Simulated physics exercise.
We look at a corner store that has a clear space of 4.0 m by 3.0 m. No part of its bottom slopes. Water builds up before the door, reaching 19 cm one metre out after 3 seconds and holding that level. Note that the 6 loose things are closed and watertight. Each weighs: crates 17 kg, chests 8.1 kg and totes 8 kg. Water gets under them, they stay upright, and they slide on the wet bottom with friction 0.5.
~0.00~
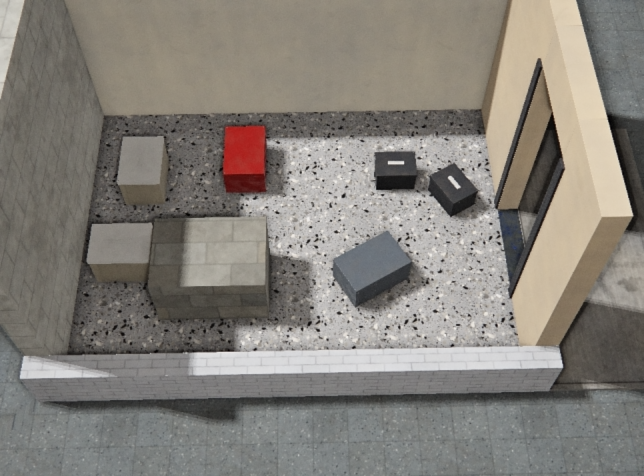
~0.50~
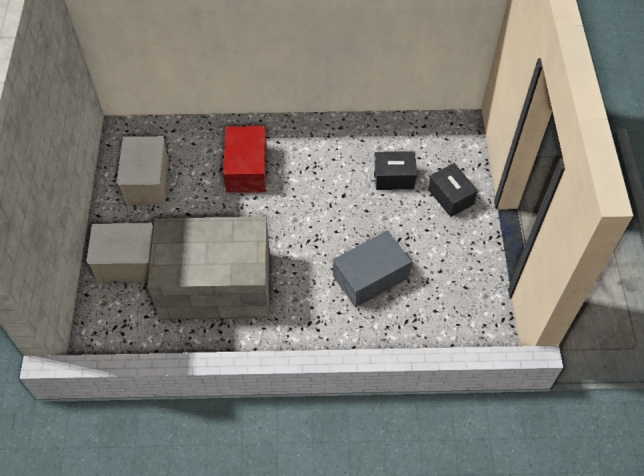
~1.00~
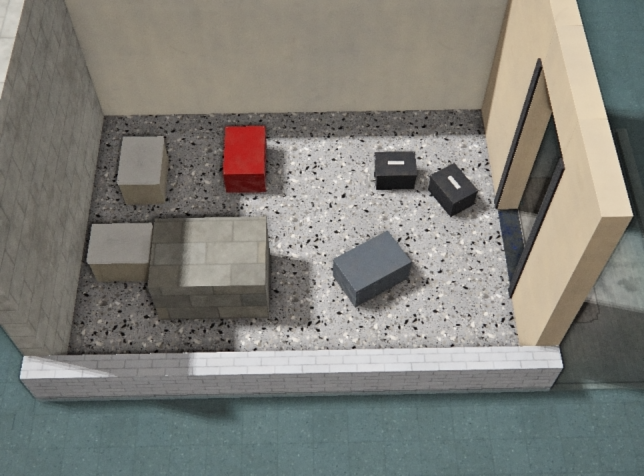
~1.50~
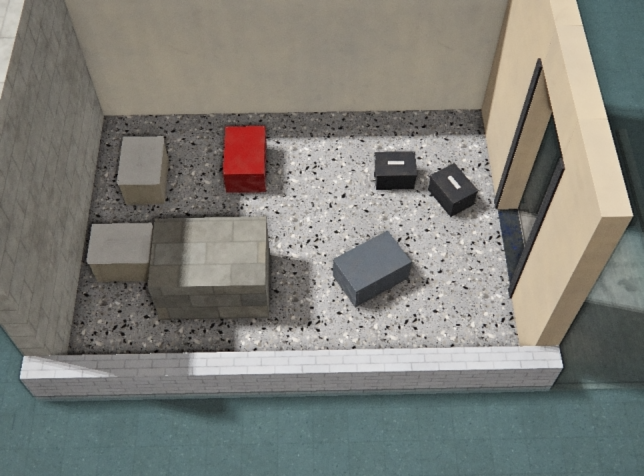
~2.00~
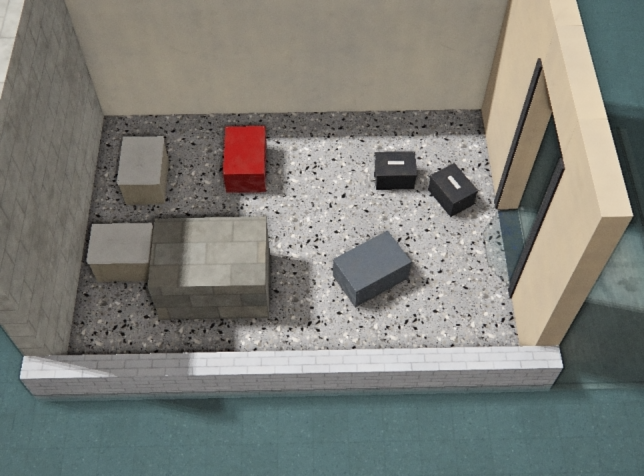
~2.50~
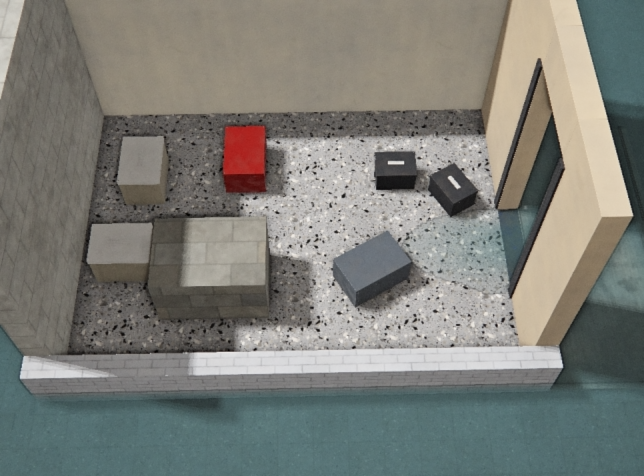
Teal water spreads around the walled room and begins entering through the doorway on the right.
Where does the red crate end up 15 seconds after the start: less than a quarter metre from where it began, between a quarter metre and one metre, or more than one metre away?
Long gone.
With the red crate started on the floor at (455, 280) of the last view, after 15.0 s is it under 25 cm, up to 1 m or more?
Looks like it is swept a long way.
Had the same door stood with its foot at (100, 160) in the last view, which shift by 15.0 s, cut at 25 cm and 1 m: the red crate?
Observation: Red crate large displacement.
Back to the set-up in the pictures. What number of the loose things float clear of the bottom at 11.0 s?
That would be 4 of them.
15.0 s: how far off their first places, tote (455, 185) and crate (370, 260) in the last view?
In that order: 140 cm, 100 cm.
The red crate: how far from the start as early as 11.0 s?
It has shifted about 80 cm.
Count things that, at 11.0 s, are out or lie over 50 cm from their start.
By my reckoning, 3.
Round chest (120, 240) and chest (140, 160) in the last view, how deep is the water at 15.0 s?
Depth approx. 13 cm / 12 cm.
After 3.5 s the red crate is near (244, 150), 0.0 m from its start, aground; 0 afloat.
After 6.8 s the red crate is near (242, 149), 0.0 m from its start, aground; 1 afloat.
After 11.0 s the red crate is near (312, 118), 0.8 m from its start, afloat; 4 afloat.
After 15.0 s the red crate is near (434, 190), 1.9 m from its start, afloat; 6 afloat.
